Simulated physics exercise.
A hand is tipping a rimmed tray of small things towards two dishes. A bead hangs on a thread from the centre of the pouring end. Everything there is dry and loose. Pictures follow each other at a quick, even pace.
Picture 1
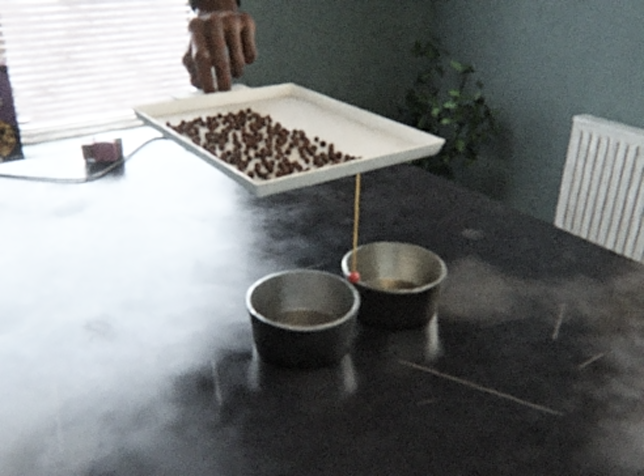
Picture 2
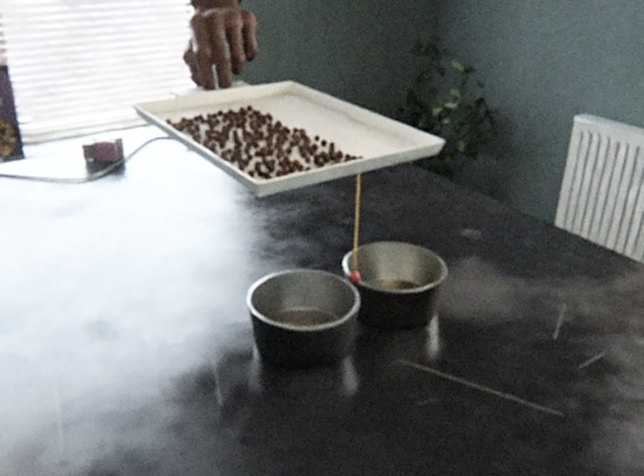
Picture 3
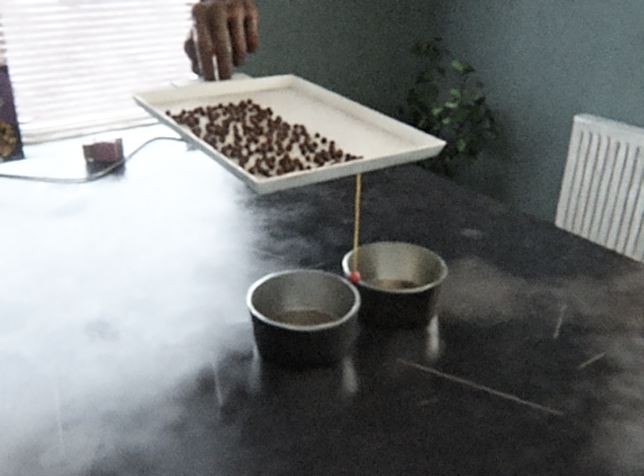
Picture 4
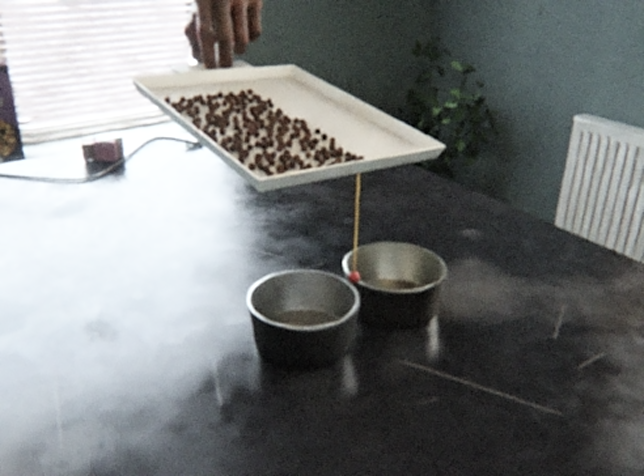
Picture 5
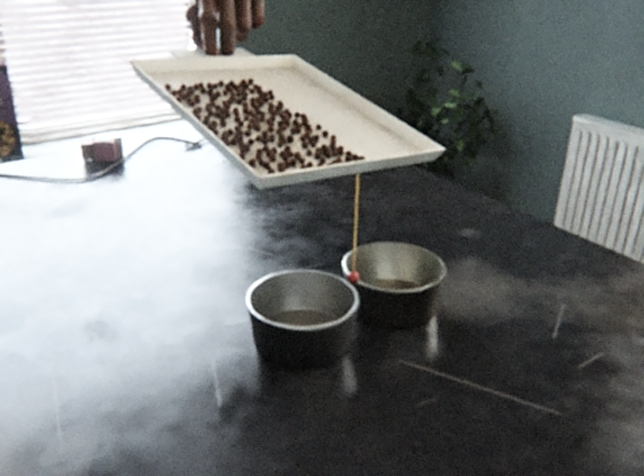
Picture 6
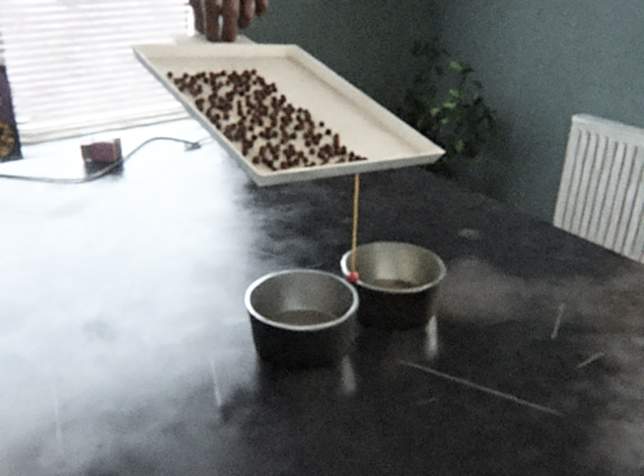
A hand gradually raises the far end of a white rimmed tray of small brown berries, tilting it slightly towards its right corner, while the berries shift little and a red bead hangs still beside two metal dishes.
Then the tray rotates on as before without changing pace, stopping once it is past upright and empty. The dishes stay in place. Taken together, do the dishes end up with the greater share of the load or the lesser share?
The dishes will gather the main share.
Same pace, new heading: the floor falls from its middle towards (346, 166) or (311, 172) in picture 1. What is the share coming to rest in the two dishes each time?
I'd say some 0 in a hundred at first, then 30 in a hundred.
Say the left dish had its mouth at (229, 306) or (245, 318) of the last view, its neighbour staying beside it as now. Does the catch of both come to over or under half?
First try: Lower than half; second try: Lower than half.
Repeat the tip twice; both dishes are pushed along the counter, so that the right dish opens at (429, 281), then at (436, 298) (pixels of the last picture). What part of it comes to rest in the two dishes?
Respectively 100 % and 50 %.
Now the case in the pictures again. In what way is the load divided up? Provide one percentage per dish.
Roughly 0 in a hundred end in the left dish and roughly 70 in a hundred in the right dish.
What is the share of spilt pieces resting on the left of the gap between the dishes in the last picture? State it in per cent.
Looks to be around 0 per cent of the spill.
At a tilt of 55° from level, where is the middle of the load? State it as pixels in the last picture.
Check around (397, 167) in the last picture.
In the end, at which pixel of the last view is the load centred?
Roughly at pixel (407, 301).
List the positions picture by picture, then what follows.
The first frame shows corners of the pouring end (259, 181) and (437, 140), level; middle of the load (255, 140), allspice berries; left dish (335, 340); right dish (427, 303); bead on its thread (354, 277).
The second frame shows corners of the pouring end (260, 180) and (438, 140), level; middle of the load (256, 138).
The third frame shows corners of the pouring end (261, 178) and (438, 142), tipped barely, lowest at the right corner; middle of the load (256, 133).
The fourth frame shows corners of the pouring end (261, 176) and (439, 145), tipped a little, lowest at the right corner; middle of the load (257, 126).
The fifth frame shows corners of the pouring end (262, 174) and (438, 147), tipped a little, lowest at the right corner; middle of the load (257, 119).
The sixth frame shows corners of the pouring end (262, 171) and (437, 150), tipped a little, lowest at the right corner; middle of the load (260, 113); left dish (334, 340); right dish (426, 302).
Just after the last frame, tray tipped steeply; the larger part on the tray; about a tenth in the right dish; about a tenth outside both; about a tenth in the air.
A moment on, tray tipped right over; just a few on the tray; roughly two thirds in the right dish; roughly a quarter outside both; about a tenth in the air.
Further on, tray tipped past a quarter turn; roughly two thirds in the right dish; roughly a quarter outside both.
When it is over, tray tipped past a quarter turn; not one in the left dish; roughly two thirds in the right dish; roughly a quarter outside both.
